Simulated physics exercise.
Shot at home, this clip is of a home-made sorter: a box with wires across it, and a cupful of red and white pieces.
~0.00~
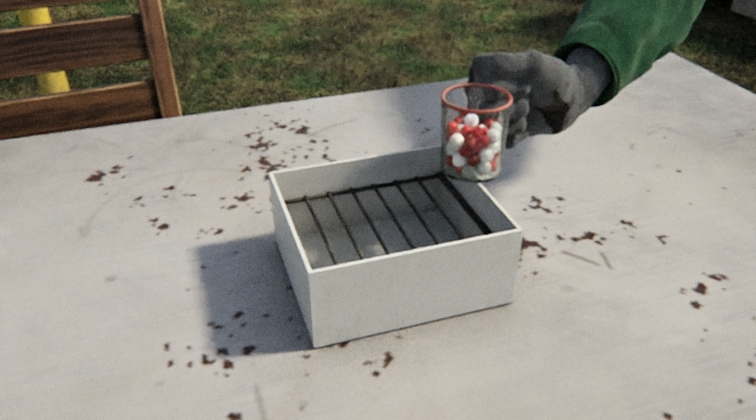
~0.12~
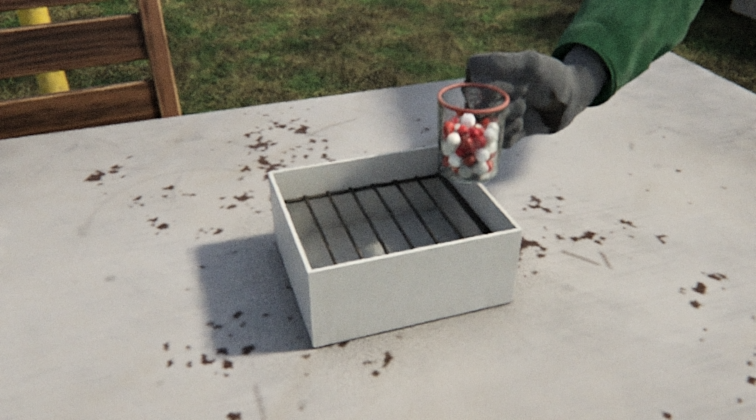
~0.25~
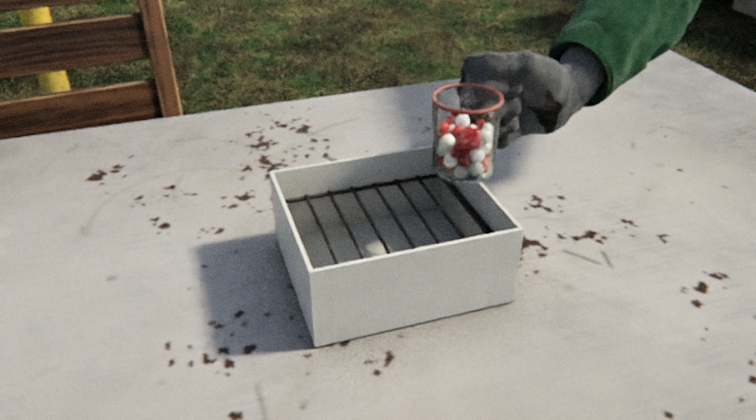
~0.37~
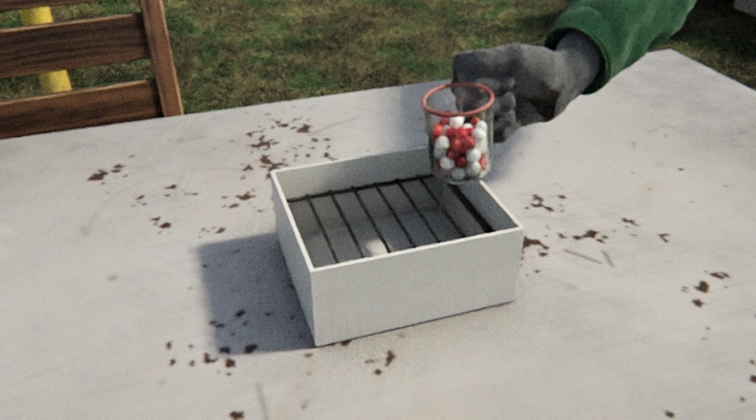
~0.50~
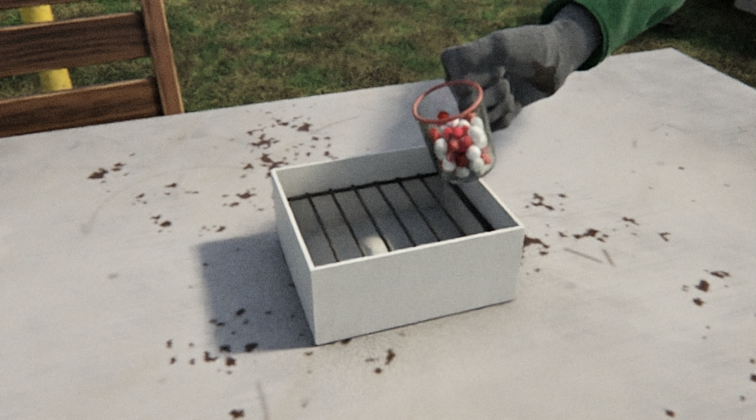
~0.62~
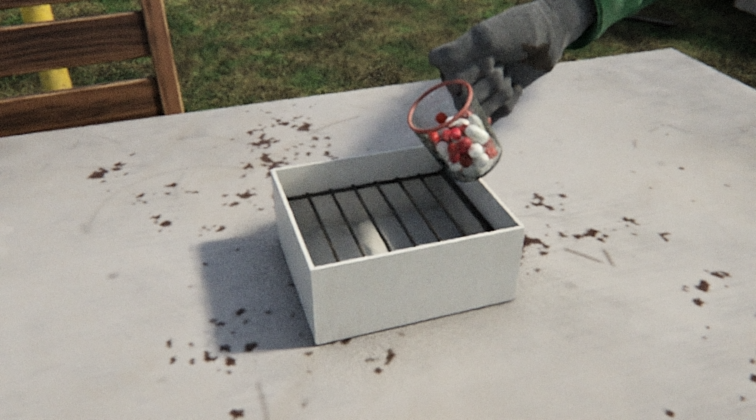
Gloved hand holding a clear cup of red and white pieces over a wire-strung white box, shifting slightly left, then tilting it leftward.
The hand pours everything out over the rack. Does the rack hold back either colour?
Note: Red through the grille; white through the grille.
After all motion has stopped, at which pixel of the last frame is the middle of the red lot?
Roughly (418, 258) in the final view.
After 1.01 s, red ones, all in the cup; white ones, all in the cup.
After 1.36 s, red ones, about two thirds in the cup, about a third on or over the wires, a stray few under the rack; white ones, about two thirds in the cup, about a quarter on or over the wires, a small part under the rack.
After 1.65 s, red ones, a small part on or over the wires, nearly all under the rack; white ones, a small part on or over the wires, most under the rack.
By the end (2.8 s), red ones, all under the rack; white ones, all under the rack.
